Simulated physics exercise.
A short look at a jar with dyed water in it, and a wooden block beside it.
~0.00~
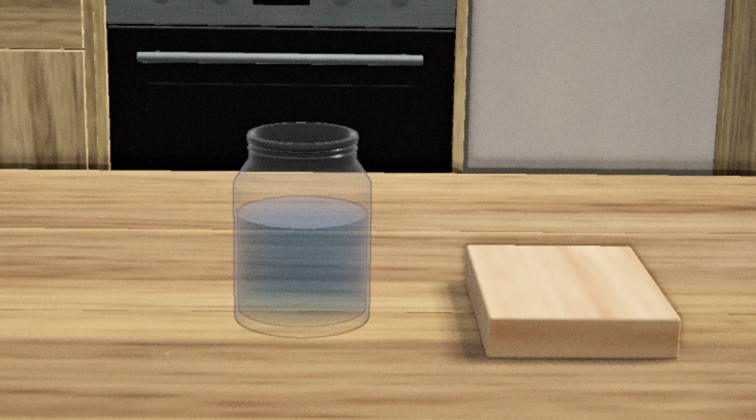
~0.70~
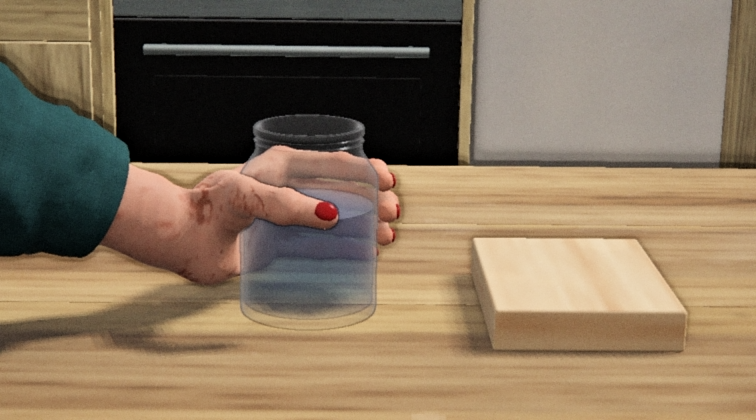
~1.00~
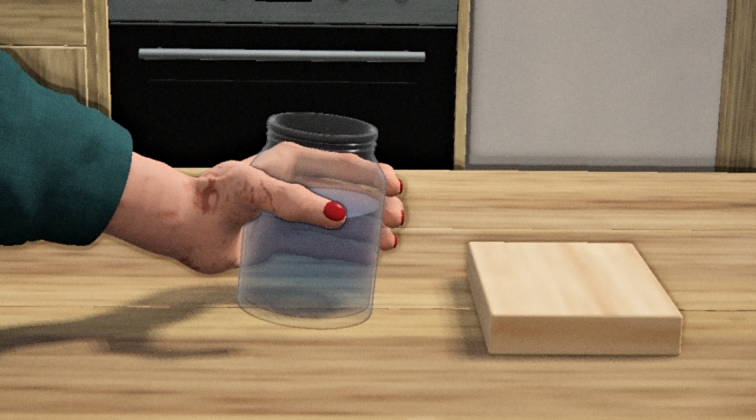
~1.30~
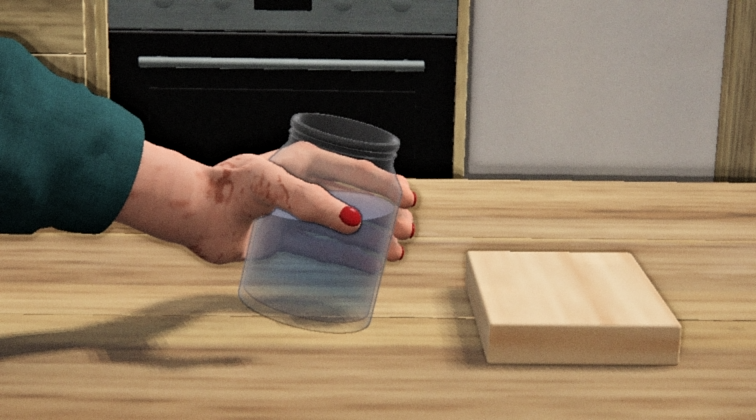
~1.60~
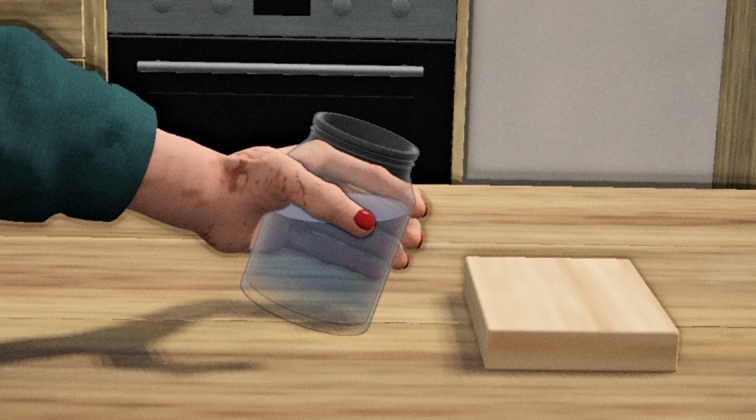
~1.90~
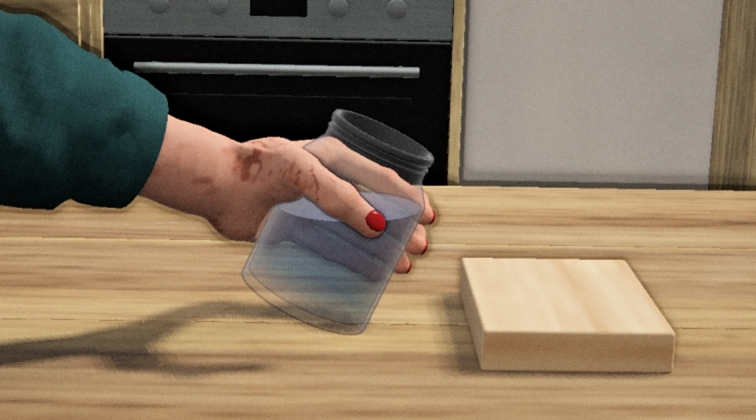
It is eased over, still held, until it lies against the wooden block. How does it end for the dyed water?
Most likely it is going to overflow there.
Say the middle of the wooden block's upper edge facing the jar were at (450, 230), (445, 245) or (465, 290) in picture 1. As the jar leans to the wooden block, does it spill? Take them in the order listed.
First try contents stay put, second contents stay put, third contents get out.
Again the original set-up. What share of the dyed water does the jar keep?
Near 70 in a hundred.
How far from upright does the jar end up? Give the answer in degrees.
It settles at about 70 degrees from upright.
By 2.5 s, the jar leans by about 45°; its rim is dry.
By 3.1 s, the jar leans by about 60°; it has slopped over; nearly all of the dyed water is inside.
By 4.5 s, the jar leans by about 70°, against the wooden block; it has slopped over; about two thirds of the dyed water is inside.
